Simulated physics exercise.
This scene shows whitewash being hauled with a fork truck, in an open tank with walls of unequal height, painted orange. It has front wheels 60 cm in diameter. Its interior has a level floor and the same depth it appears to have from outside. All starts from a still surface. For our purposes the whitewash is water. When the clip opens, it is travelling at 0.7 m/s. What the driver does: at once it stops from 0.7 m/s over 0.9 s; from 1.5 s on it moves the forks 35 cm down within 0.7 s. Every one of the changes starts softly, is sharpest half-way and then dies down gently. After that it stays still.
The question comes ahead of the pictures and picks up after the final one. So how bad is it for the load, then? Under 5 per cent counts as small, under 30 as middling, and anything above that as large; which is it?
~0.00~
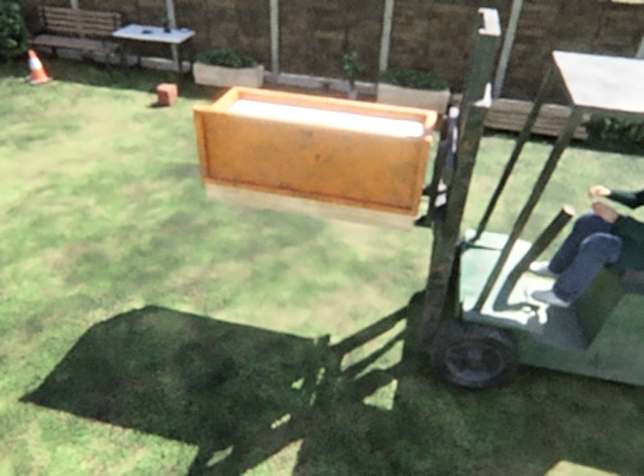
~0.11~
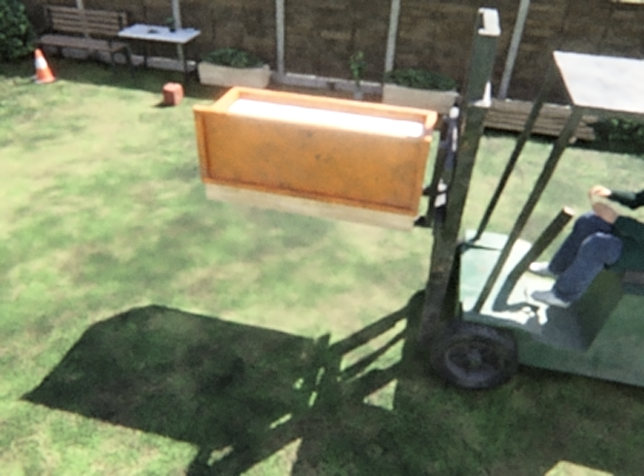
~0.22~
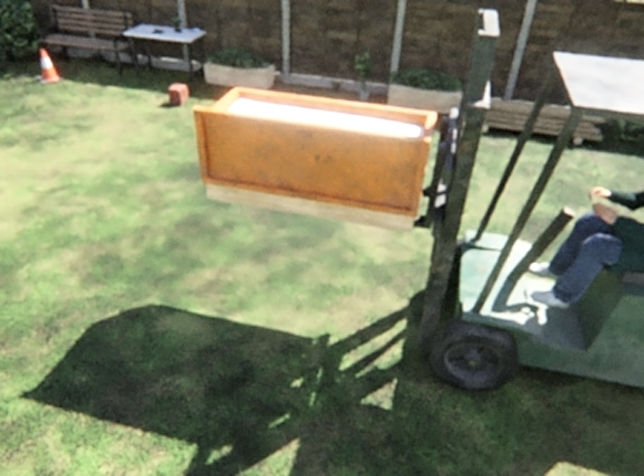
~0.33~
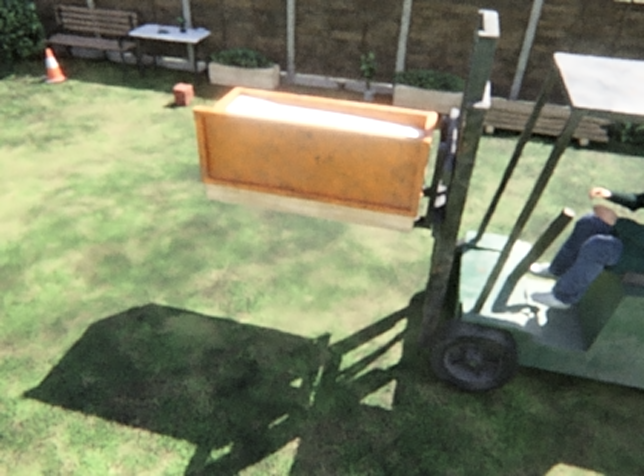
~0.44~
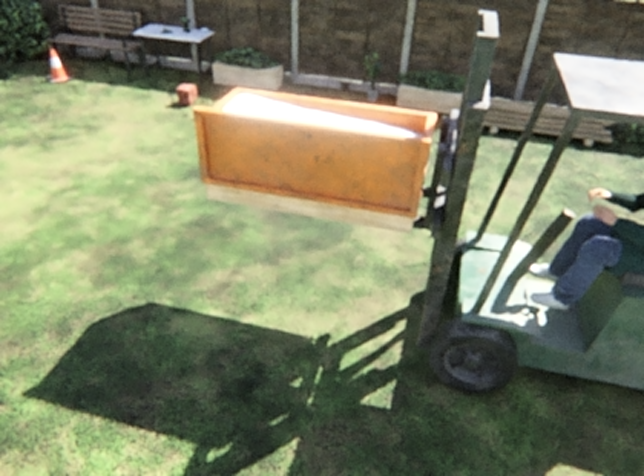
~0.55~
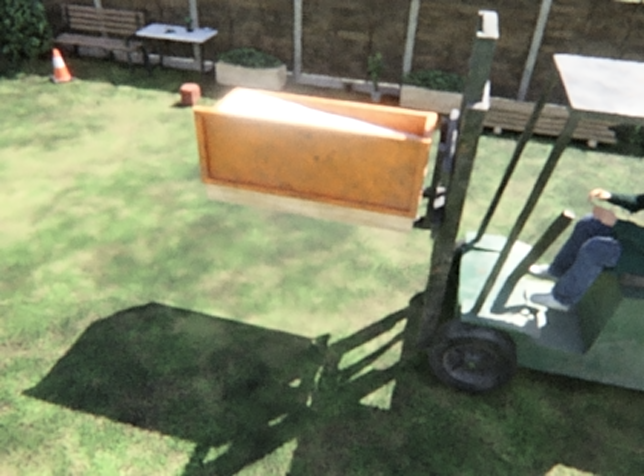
It ends up middling.
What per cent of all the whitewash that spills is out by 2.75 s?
Around 60 percent of it.
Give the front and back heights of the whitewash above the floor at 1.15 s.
About 36 cm at the front, 26 cm at the back.
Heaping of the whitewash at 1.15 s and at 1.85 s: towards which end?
First at the forward end, then at the rear end.
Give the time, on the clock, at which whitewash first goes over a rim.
0.9 s.
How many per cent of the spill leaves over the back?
Near 30 per cent of the spill.
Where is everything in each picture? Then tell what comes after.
The first picture shows the whitewash reaches (245, 104) at the front end; it reaches (415, 126) at the back end; no slope yet; the front is on the left, levels are read along the far wall; a wheel hub at (474, 366).
The second picture shows the whitewash reaches (245, 104) at the front end; it reaches (415, 126) at the back end; no slope yet.
The third picture shows the whitewash reaches (246, 105) at the front end; it reaches (415, 127) at the back end; hardly any slope.
The fourth picture shows the whitewash reaches (246, 100) at the front end; it reaches (414, 132) at the back end; it is heaped 3° towards the front.
The fifth picture shows the whitewash reaches (246, 97) at the front end; it reaches (414, 135) at the back end; it is heaped 5° towards the front.
The sixth picture shows the whitewash reaches (246, 94) at the front end; it is heaped 7° towards the front; a wheel hub at (472, 368).
After 1.15 s it stands 27 cm high behind and 36 cm in front; 1 per cent has gone over the front.
After 1.85 s it stands 41 cm high behind and 23 cm in front; 2 per cent has gone over the front.
After 2.75 s it stands 24 cm high behind and 39 cm in front; 4 per cent has gone over the front and the back.
After 5.18 s 7 per cent has gone over the front and the back, 19 of 277 litres.
